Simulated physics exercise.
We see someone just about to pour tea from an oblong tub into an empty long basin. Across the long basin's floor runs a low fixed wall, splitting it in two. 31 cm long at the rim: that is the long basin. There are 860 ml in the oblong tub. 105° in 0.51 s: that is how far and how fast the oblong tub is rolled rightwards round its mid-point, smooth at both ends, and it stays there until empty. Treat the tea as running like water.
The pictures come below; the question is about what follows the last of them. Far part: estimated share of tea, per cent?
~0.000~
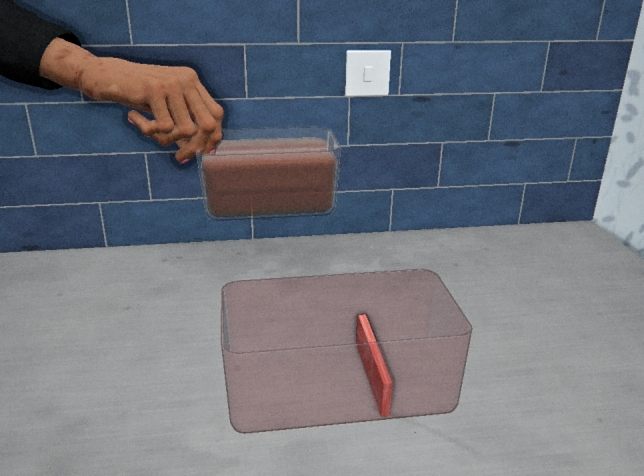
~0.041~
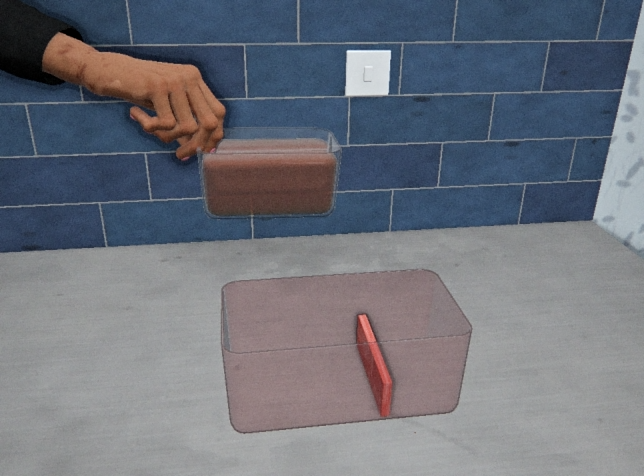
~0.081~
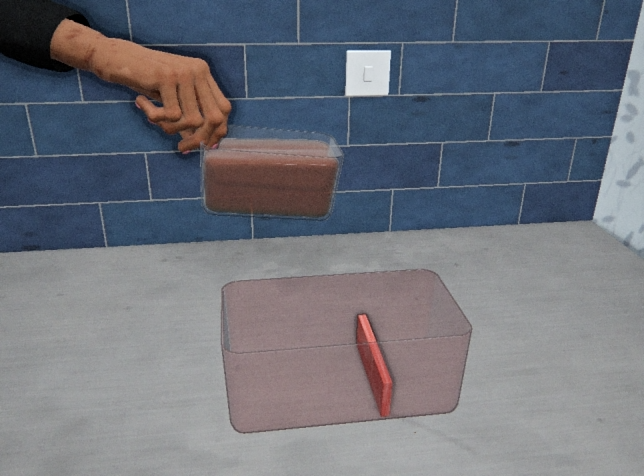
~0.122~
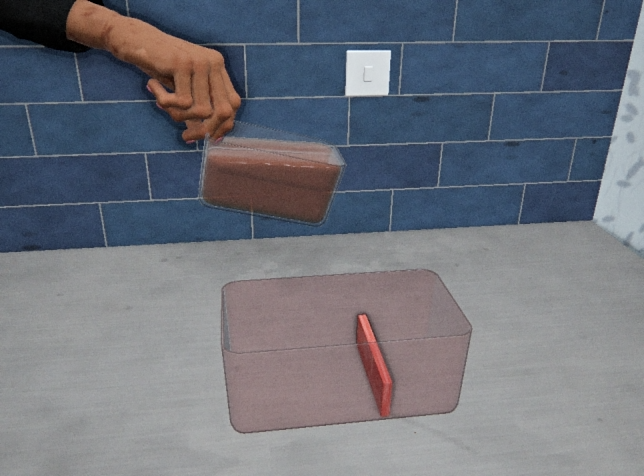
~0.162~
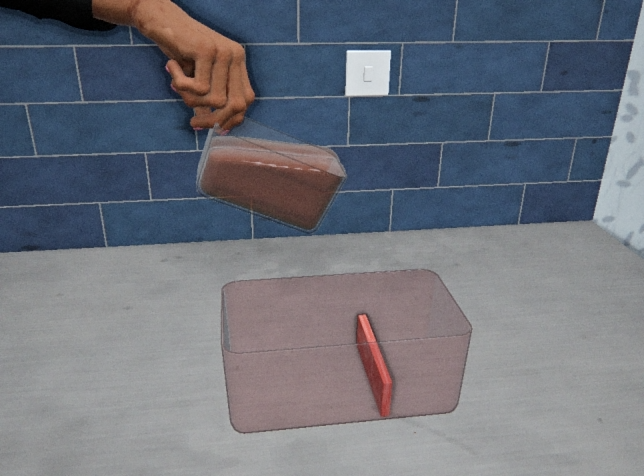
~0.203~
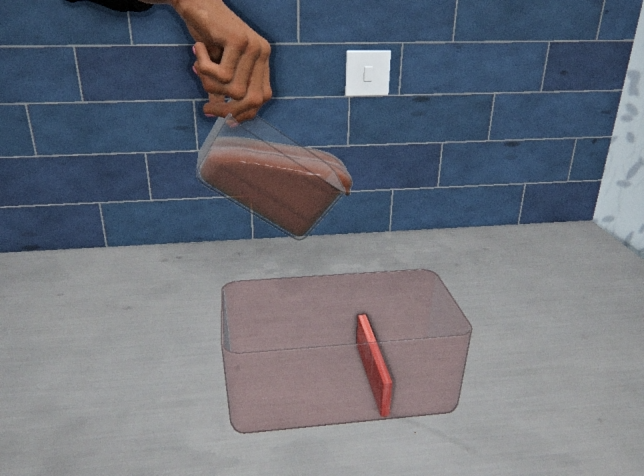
47 per cent.
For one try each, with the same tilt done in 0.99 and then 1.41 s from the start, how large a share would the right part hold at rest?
About 65 %, then about 70 %.
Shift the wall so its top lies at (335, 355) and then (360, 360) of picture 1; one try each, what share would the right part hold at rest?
75 then 55 %.
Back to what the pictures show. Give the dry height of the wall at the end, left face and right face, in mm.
Looks like roughly 44 mm on the left and roughly 30 mm on the right.
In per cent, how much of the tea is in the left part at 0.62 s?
Roughly 30 percent.
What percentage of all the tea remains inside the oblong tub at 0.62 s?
3 %.
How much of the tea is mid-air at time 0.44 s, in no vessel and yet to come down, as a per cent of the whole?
At that moment, about 58 percent.
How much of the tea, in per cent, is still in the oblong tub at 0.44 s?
18 %.
After 0.44 s the tilt is 101° and 18 per cent is still to pour, 2 is left of the wall and 23 right of it.
After 0.62 s the tilt is 105° and 3 per cent is still to pour, 31 is left of the wall and 50 right of it.
After 0.81 s the tilt is 105° and 0 per cent is still to pour, 43 is left of the wall and 41 right of it.
After 1.01 s the tilt is 105° and 0 per cent is still to pour, 48 is left of the wall and 47 right of it.
In the end 48 per cent lies left of the wall, 47 right of it and 5 outside.
